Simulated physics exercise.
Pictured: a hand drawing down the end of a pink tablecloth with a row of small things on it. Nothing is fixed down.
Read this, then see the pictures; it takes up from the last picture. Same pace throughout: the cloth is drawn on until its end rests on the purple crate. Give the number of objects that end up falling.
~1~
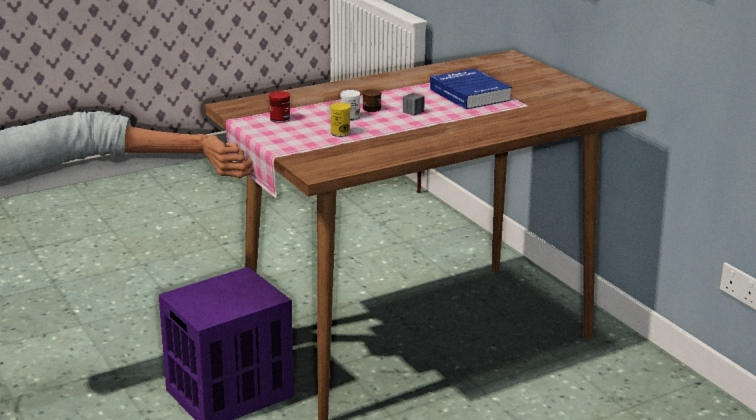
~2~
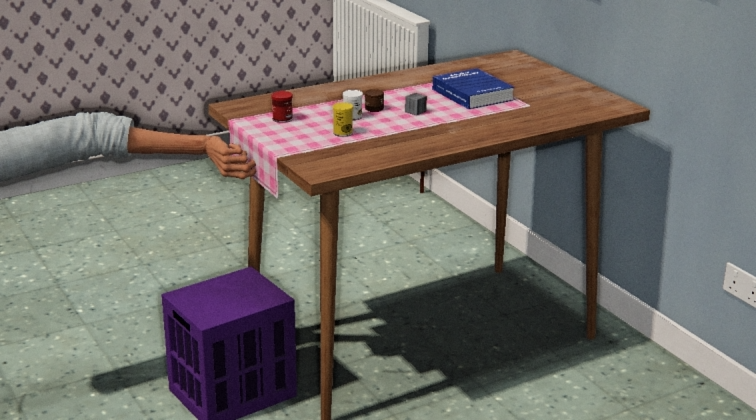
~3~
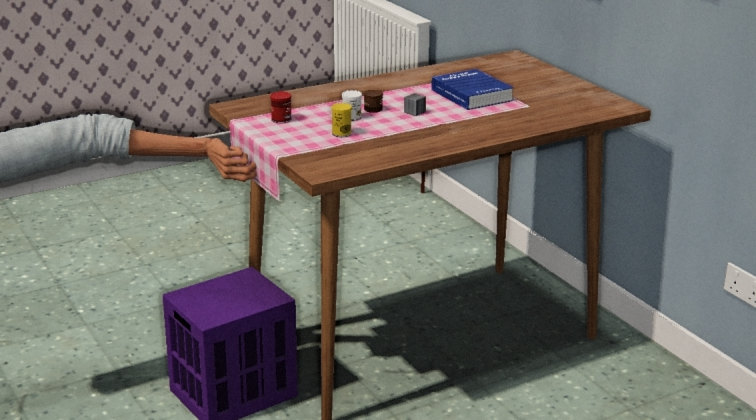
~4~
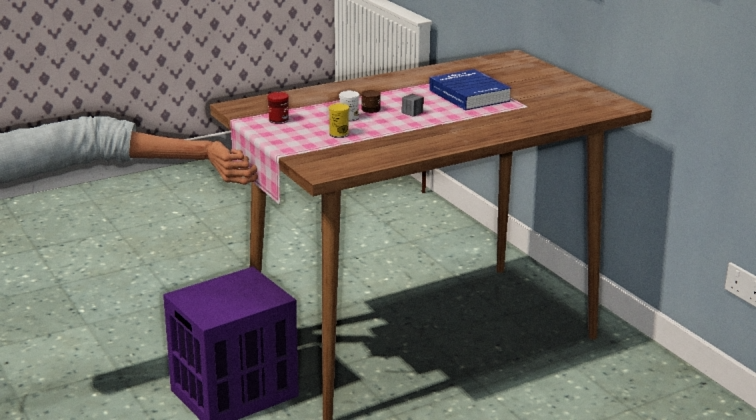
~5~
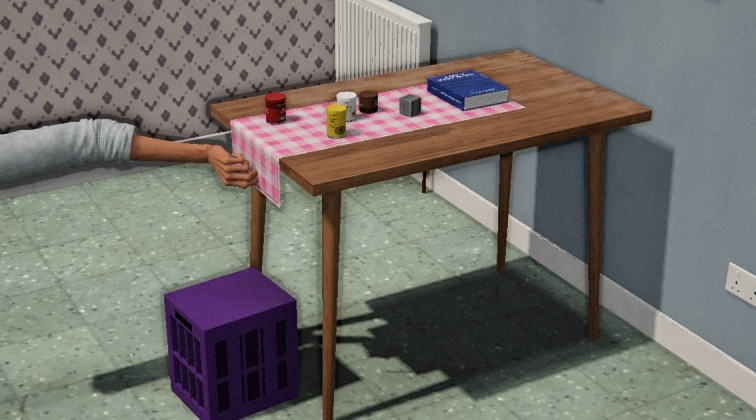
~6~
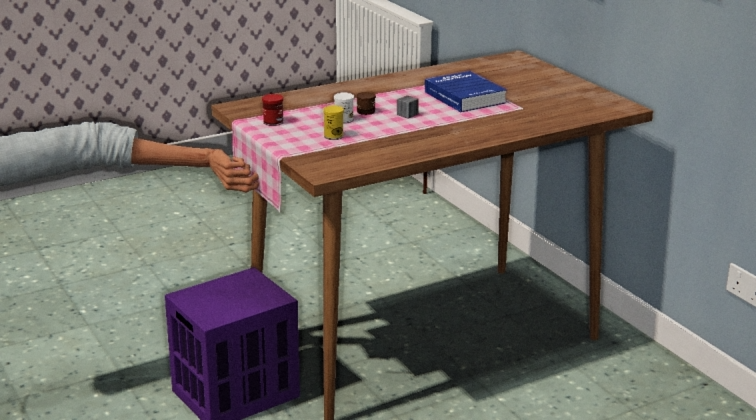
The number is three.
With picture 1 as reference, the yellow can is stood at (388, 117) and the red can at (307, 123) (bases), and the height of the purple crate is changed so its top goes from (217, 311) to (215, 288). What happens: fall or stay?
Result: Yellow can still there, red can gone.
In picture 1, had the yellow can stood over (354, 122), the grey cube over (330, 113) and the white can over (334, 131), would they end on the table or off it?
First the yellow can, which is lost, then the grey cube, which is lost, and finally the white can, which is lost.
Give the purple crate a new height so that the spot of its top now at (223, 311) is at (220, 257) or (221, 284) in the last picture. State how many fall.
Respectively 1 and 2.
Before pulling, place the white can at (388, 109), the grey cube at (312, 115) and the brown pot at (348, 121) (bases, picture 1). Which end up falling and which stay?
The white can is still on top, the grey cube is off the top, the brown pot is off the top.
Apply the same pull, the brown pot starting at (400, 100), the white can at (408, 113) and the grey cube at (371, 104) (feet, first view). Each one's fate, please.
Fate of the brown pot: It stays; fate of the white can: It stays; fate of the grey cube: It stays.
Soon after, hem near (257, 247); red can gone.
Then, hem on the crate; red can, yellow can and white can gone.
At rest, hem on the crate; red can, yellow can and white can gone. The table loses three.
